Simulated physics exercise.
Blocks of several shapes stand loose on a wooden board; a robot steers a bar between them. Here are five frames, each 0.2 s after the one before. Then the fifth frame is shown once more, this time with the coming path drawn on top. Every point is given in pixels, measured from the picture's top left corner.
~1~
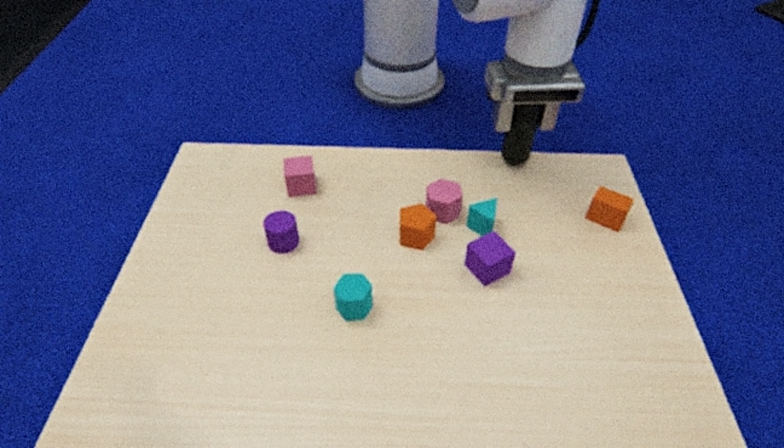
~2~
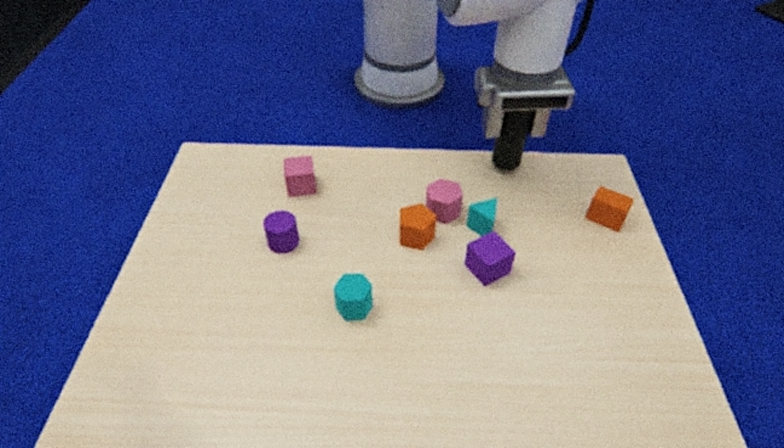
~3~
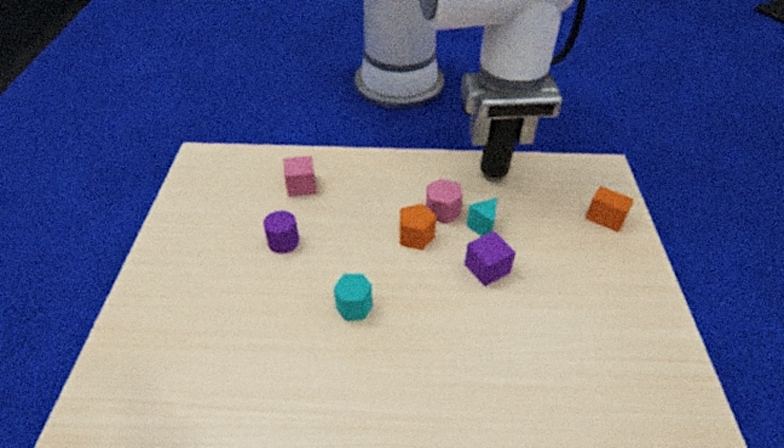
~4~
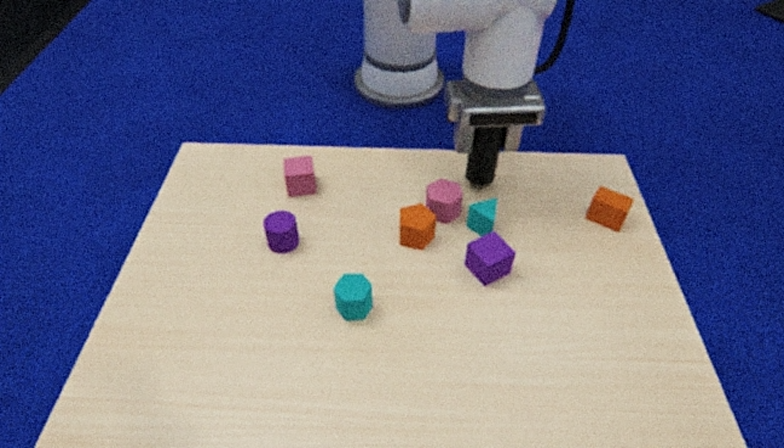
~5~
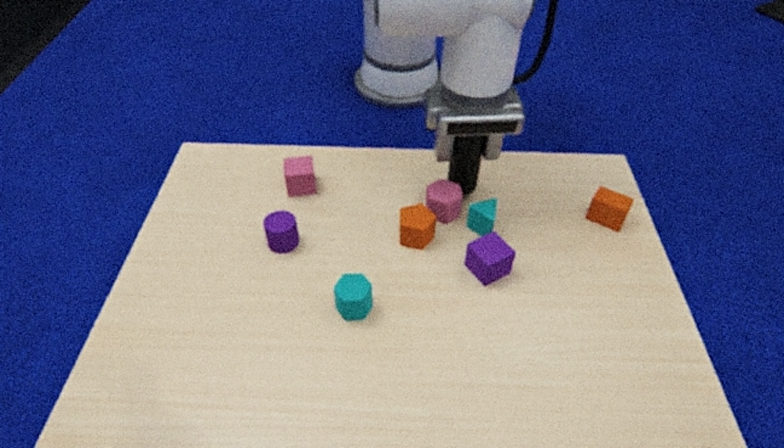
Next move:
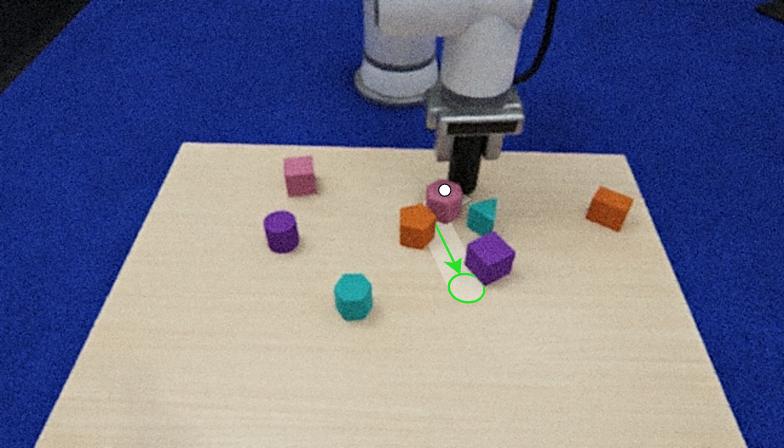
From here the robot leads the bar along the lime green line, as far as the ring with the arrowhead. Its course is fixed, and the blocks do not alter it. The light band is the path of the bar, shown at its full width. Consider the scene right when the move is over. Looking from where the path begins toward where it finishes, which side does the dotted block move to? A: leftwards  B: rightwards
That would be B.
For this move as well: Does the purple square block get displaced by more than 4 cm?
My answer is no.
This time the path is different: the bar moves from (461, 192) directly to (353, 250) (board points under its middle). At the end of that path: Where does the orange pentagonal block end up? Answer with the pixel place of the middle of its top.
In the picture, it is at (386, 277).
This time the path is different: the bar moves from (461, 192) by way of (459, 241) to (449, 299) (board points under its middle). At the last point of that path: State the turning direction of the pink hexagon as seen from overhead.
Clockwise, looking down.
The drawn path runs from (461, 192) via (435, 215) and (448, 250), ending at (467, 288); the dot is on the pink hexagon.
What follows on the original path. One third of the way, bar at (435, 208); orange pentagonal block at (399, 234), turned 20° anticlockwise; pink hexagon at (418, 214), turned 10° clockwise.
Two thirds of the way, bar at (449, 243); orange pentagonal block at (383, 246), turned 10° clockwise; pink hexagon at (416, 235), turned 45° clockwise.
At the end, bar at (468, 281); orange pentagonal block at (383, 246), turned 15° clockwise; pink hexagon at (416, 236), turned 45° clockwise; turquoise triangle not moved; purple square block at (505, 257), turned 60° anticlockwise.
